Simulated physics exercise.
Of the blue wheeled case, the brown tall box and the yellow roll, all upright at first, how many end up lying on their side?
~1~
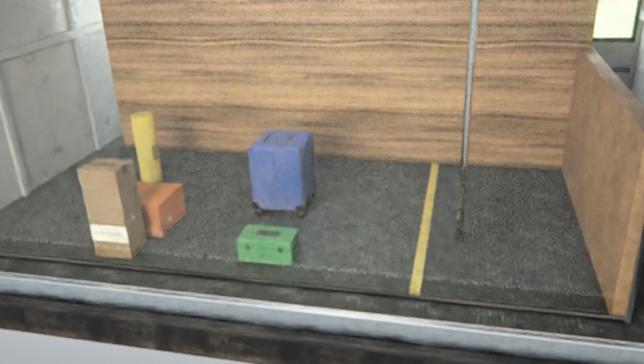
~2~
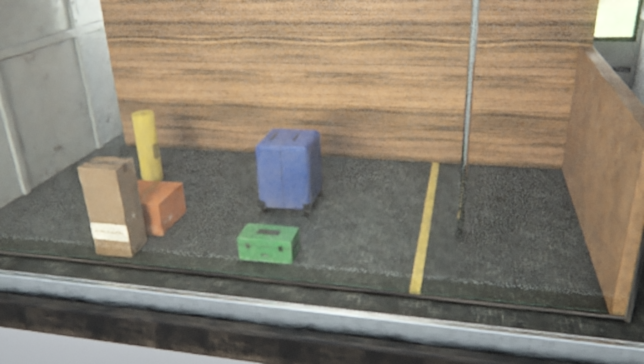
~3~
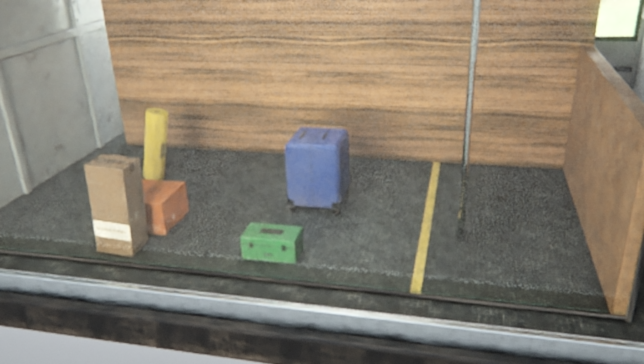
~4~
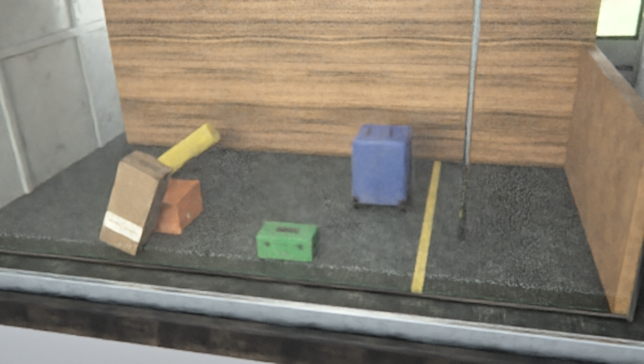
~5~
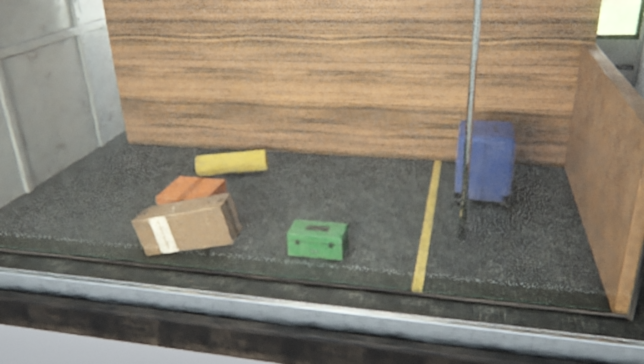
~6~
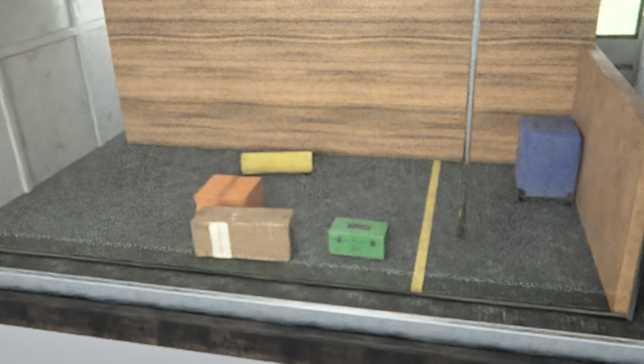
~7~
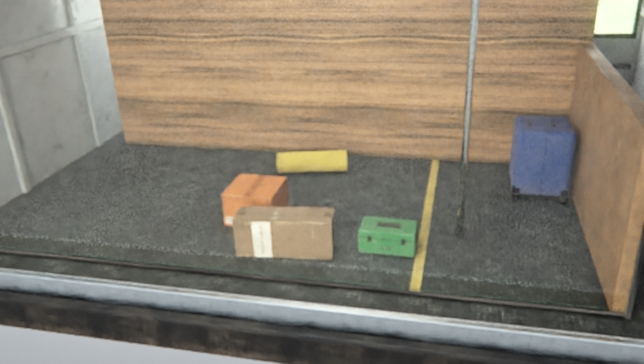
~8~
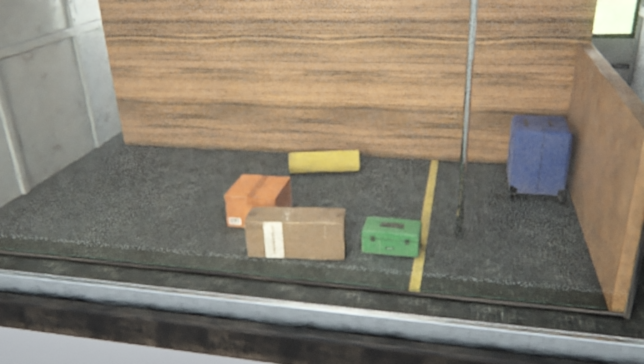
Two of them end up on their side, the brown tall box and the yellow roll.
